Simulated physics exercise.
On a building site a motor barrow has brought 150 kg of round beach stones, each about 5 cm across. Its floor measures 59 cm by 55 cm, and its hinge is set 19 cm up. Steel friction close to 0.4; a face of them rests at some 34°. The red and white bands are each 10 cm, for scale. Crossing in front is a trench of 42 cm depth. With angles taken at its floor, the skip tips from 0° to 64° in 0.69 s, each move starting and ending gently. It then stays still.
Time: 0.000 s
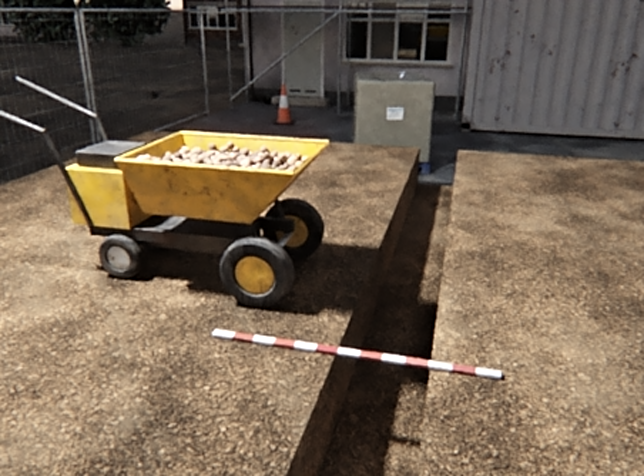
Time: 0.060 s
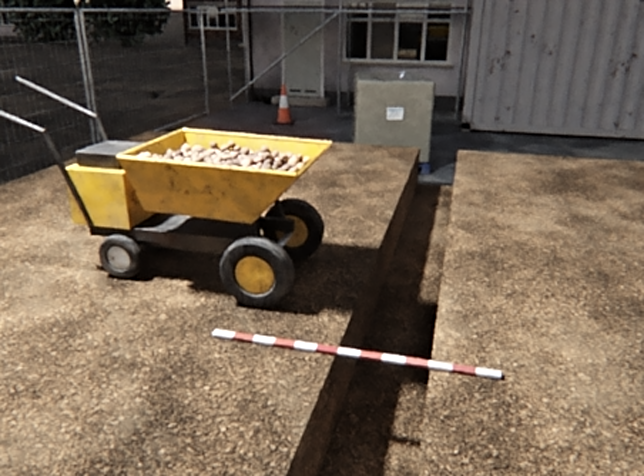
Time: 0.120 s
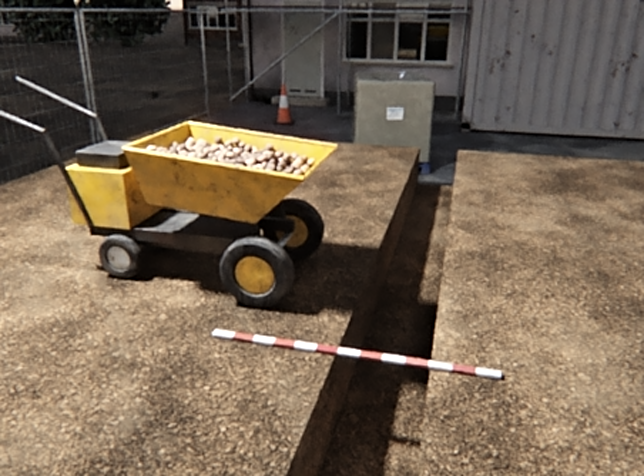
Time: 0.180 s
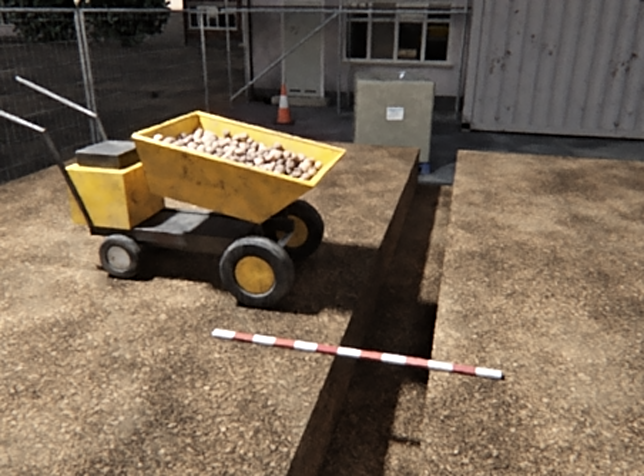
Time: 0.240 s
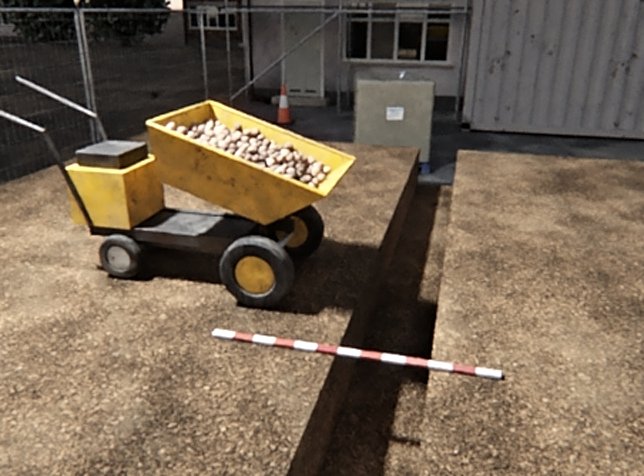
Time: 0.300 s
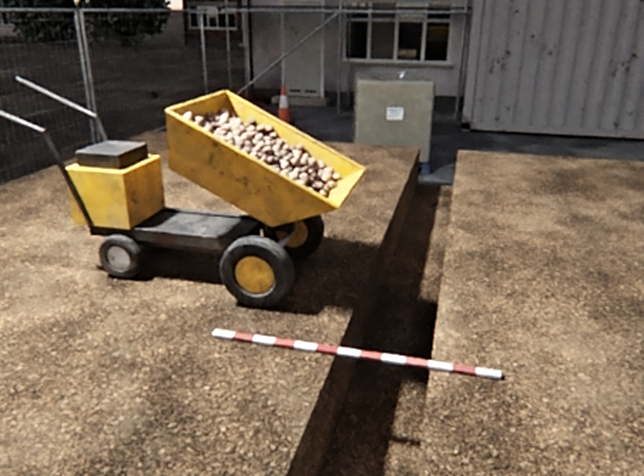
On a building site, a yellow motor barrow loaded with round stones stood beside a trench, and its skip slowly tilted up from level, the back rising and the front lip lowering toward the right.
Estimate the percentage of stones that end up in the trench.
Roughly 65 per cent.
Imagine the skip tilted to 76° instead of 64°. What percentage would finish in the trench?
In that case near 80 per cent.
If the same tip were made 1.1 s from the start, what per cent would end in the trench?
About 80 percent, I'd say.
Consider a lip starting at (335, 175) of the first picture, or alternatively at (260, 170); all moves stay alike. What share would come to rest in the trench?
It'd be around 25 per cent and after that around 95 per cent.
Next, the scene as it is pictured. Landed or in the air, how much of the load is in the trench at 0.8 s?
Roughly 25 percent of the load.
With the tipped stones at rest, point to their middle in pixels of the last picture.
The stones end up centred near (421, 348).
After 0.5 s the floor is at 54°; 100 % in the skip; the foremost stones are at (361, 228).
After 0.8 s the floor is at 64°; 76 % in the skip, 23 % in the trench, 1 % past the trench; the foremost stones are at (441, 291).
After 1.1 s the floor is at 64°; 23 % in the skip, 43 % in the trench, 34 % past the trench; the foremost stones are at (586, 325).
After 3.1 s the floor is at 64°; 0 % in the skip, 65 % in the trench, 35 % past the trench; the foremost stones are past the picture's edge.
